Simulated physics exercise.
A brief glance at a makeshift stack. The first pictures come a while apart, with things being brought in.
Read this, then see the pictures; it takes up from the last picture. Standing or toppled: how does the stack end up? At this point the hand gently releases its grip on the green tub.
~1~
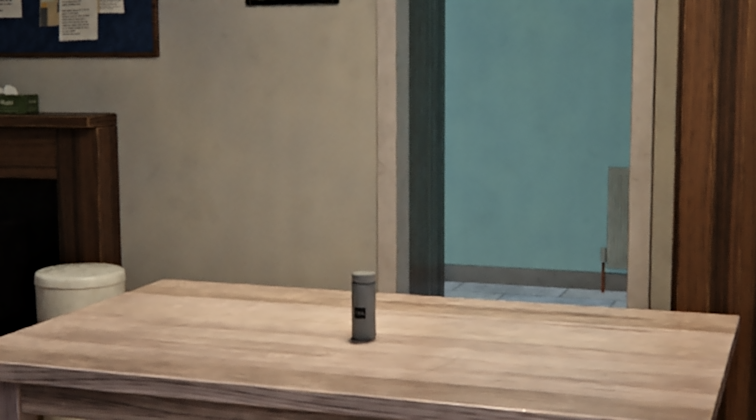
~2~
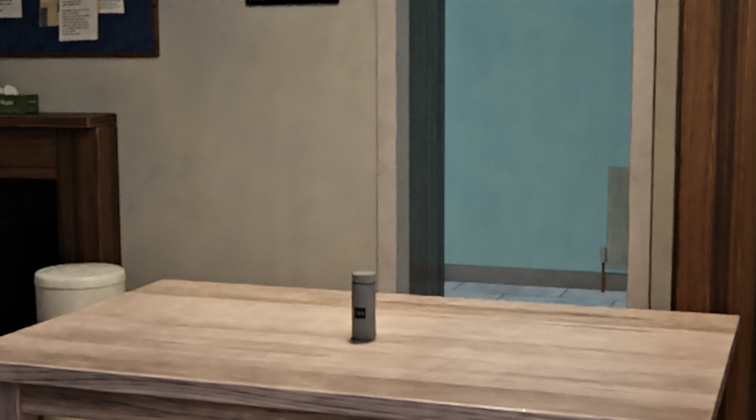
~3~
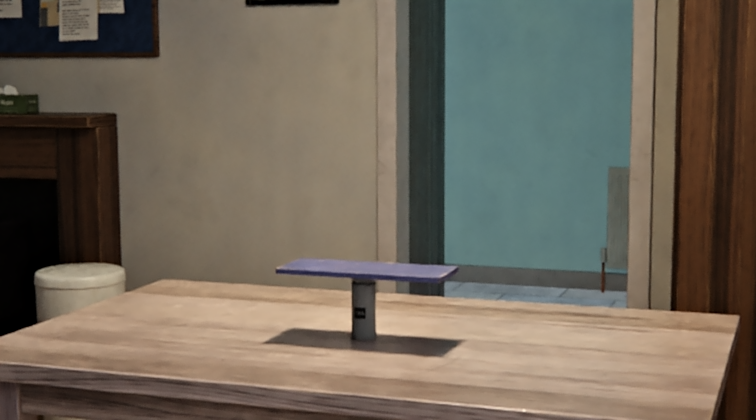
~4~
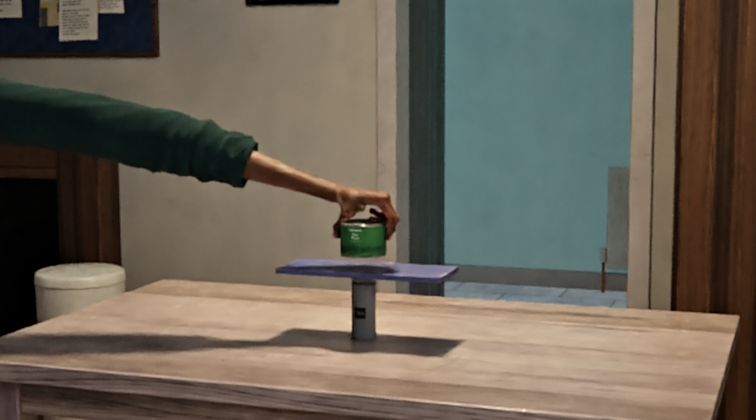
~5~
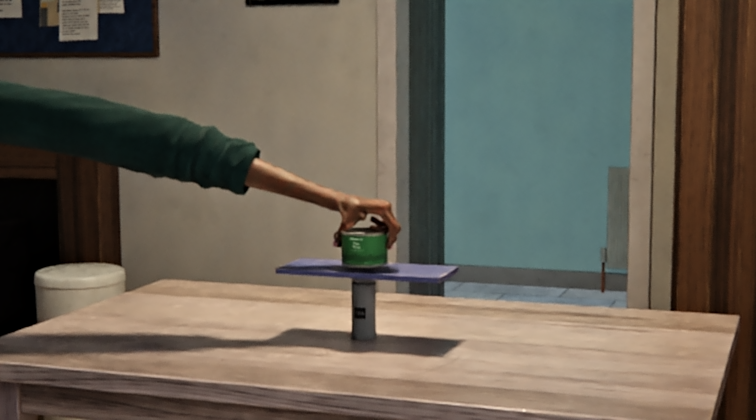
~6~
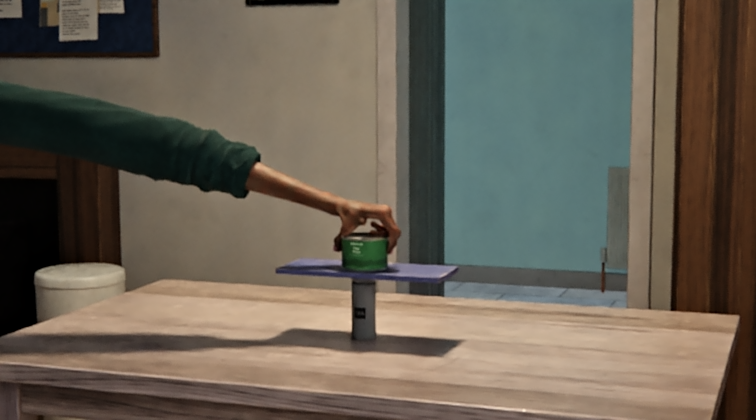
I expect a steady stack.
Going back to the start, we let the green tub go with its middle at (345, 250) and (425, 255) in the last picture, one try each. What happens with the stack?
On the first try it stays put; on the second try it falls down.
Then, 0.20 s later than the last frame, all is still.
Then, 0.40 s later than the last frame, green tub resting near (365, 252).
When it is over, all 3 as before. End places, in pixels of the last picture, green tub near (365, 252). The stack holds.
